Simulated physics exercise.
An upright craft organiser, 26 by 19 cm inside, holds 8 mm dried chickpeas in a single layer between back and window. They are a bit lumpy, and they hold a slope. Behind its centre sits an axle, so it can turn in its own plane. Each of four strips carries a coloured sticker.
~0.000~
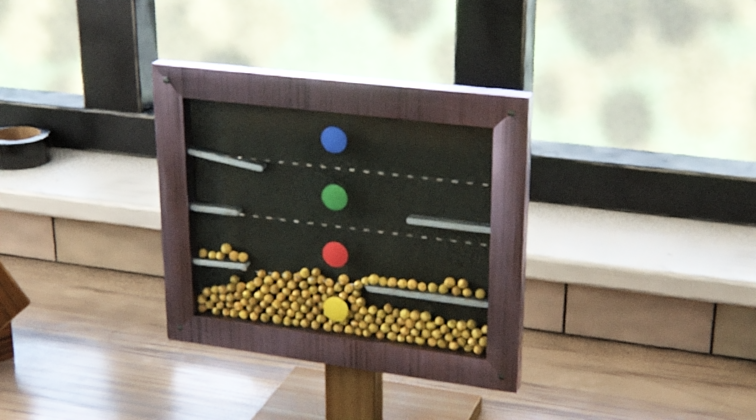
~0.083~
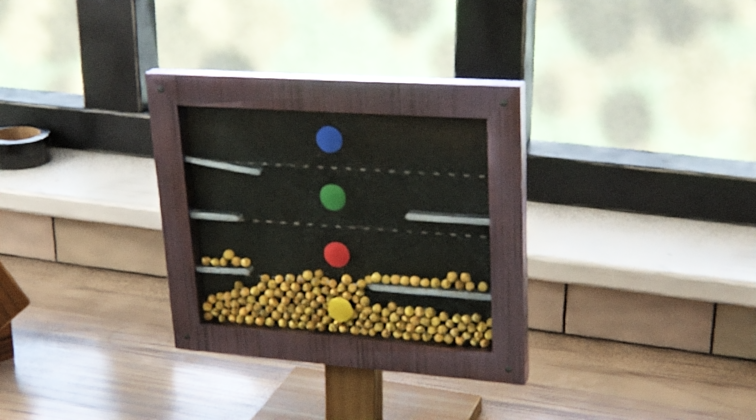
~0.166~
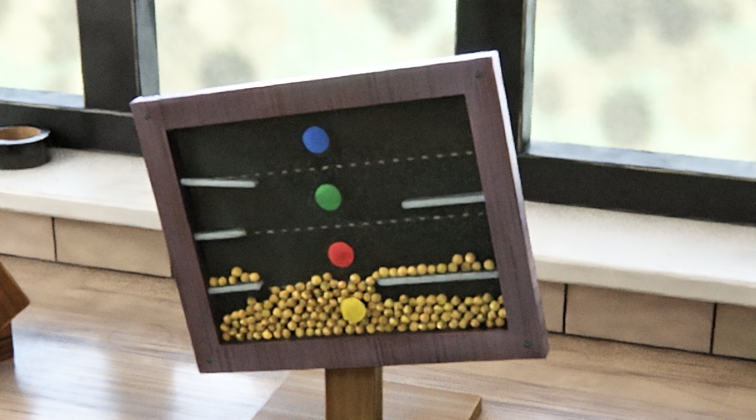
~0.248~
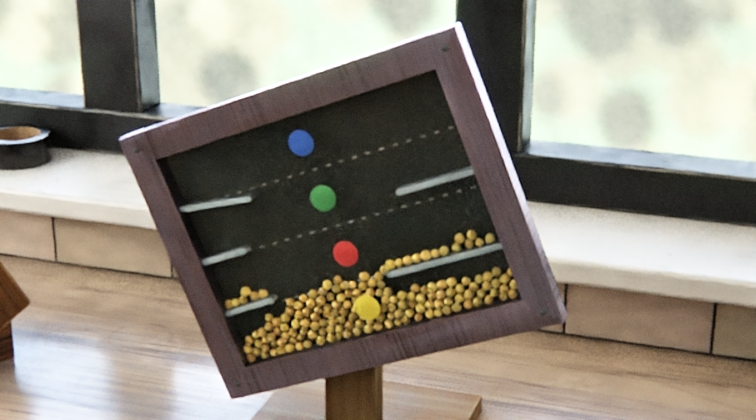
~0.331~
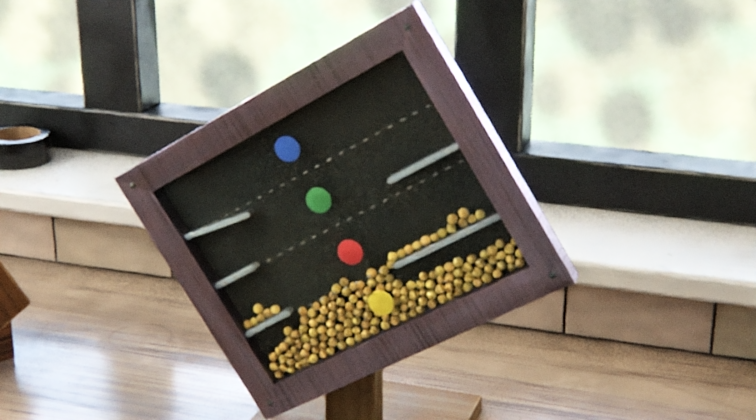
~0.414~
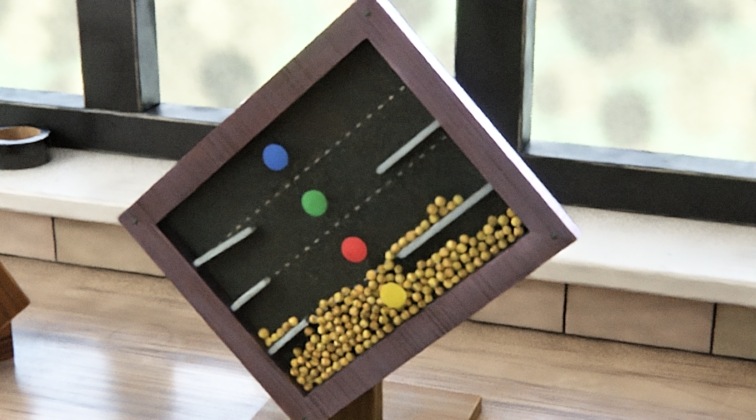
On a wooden counter by a window, a framed dark panel on a post stands level, with small tan balls heaped along its bottom and four coloured stickers down its middle. The panel turns steadily anticlockwise until steeply tilted, its left side lowering, while the balls shift slightly within it.
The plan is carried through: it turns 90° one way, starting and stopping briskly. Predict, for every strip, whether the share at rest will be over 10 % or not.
Red: Over; blue: Not over; green: Over; yellow: Over.
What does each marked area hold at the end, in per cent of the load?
Tally: Red strip = 30; blue strip = 0; green strip = 20; yellow strip = 50.
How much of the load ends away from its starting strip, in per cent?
40 %.
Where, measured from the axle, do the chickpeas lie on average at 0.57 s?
Roughly 4 centimetres to the right and 6 centimetres below.
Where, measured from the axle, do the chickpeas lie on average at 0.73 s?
Some 5 cm right and 6 cm below.
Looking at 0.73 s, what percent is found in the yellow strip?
65 per cent.
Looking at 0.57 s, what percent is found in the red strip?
Share: Near 20 per cent.
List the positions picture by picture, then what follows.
The first frame shows level; about 170 chickpeas; chickpeas' middle (335, 306); highest (226, 249); red (335, 254), blue (334, 140), green (335, 197), yellow (336, 309).
The second frame shows turned 3° anticlockwise; chickpeas' middle (339, 306); highest (465, 278).
The third frame shows turned 12° anticlockwise; chickpeas' middle (352, 307); highest (470, 258); wall ends (259, 284), (241, 232), (254, 183), (382, 280), (407, 204).
The fourth frame shows turned 22° anticlockwise; chickpeas' middle (366, 306); highest (472, 235).
The fifth frame shows turned 33° anticlockwise; chickpeas' middle (379, 302); highest (480, 215).
The sixth frame shows turned 43° anticlockwise; chickpeas' middle (384, 300); highest (458, 200); red (354, 250), blue (276, 157), green (315, 203), yellow (393, 295).
After 0.57 s, it stands 63° anticlockwise; the chickpeas' middle is 4 cm right of and 6 cm below the centre; red 20 %, yellow 80 %.
After 0.73 s, it stands 82° anticlockwise; the chickpeas' middle is 5 cm right of and 6 cm below the centre; red 30 %, green 5 %, yellow 65 %.
After 0.86 s, it stands 90° anticlockwise; the chickpeas' middle is 5 cm right of and 7 cm below the centre; red 35 %, green 5 %, yellow 60 %.
All still by 2.1 s, it stands 90° anticlockwise; red 30 %, blue 0 %, green 20 %, yellow 50 %.
